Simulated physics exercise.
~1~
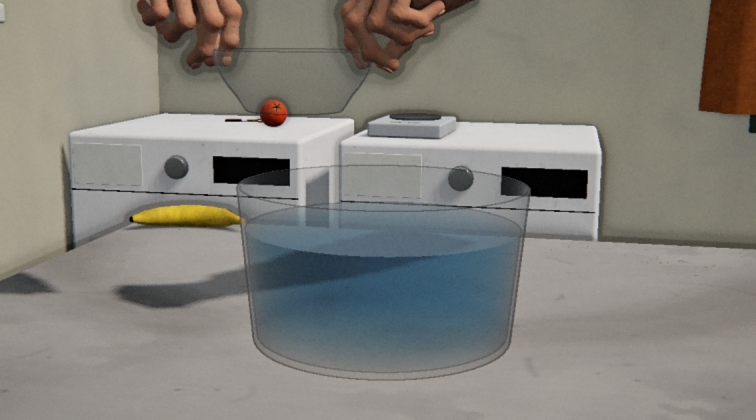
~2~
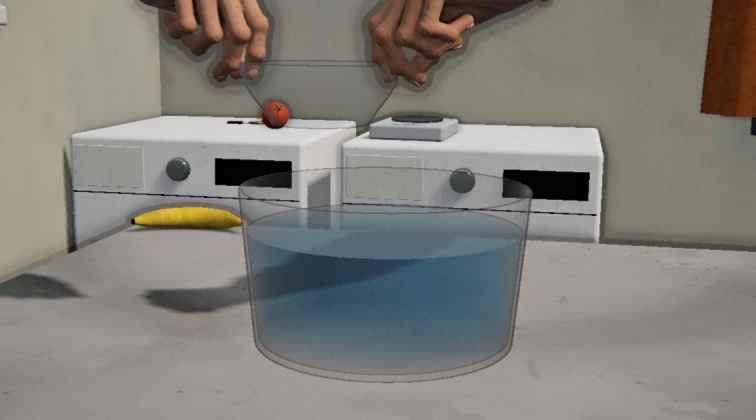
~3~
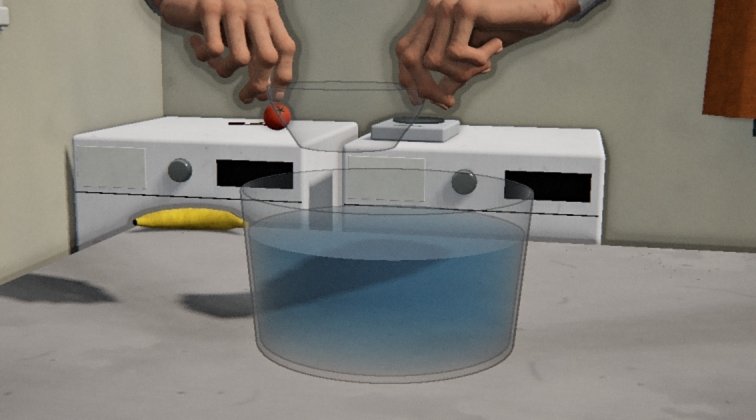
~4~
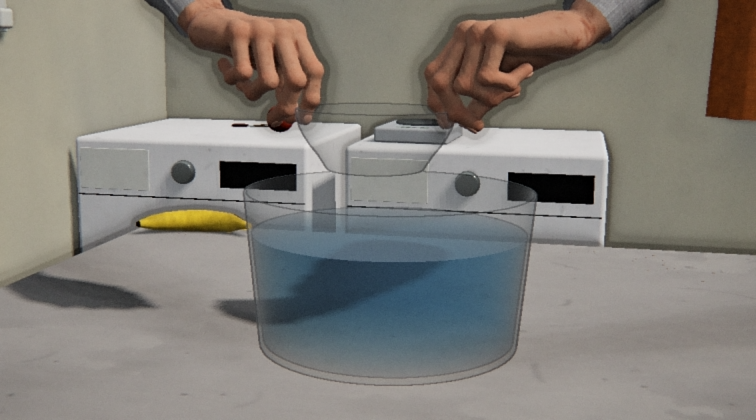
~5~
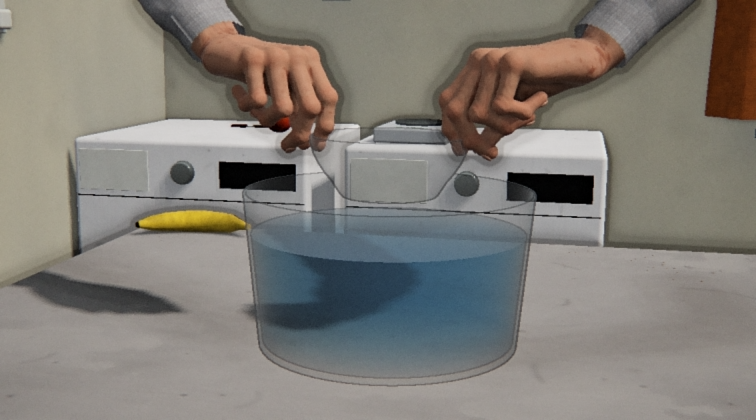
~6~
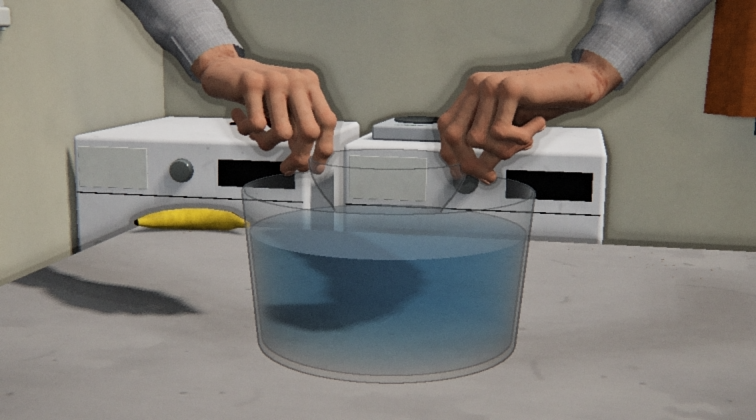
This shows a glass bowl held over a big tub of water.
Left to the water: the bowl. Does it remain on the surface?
Yes.
Shortly, the bowl dips into the water.
Then, it bobs and steadies.
At the finish, the bowl floats with most of its side showing.
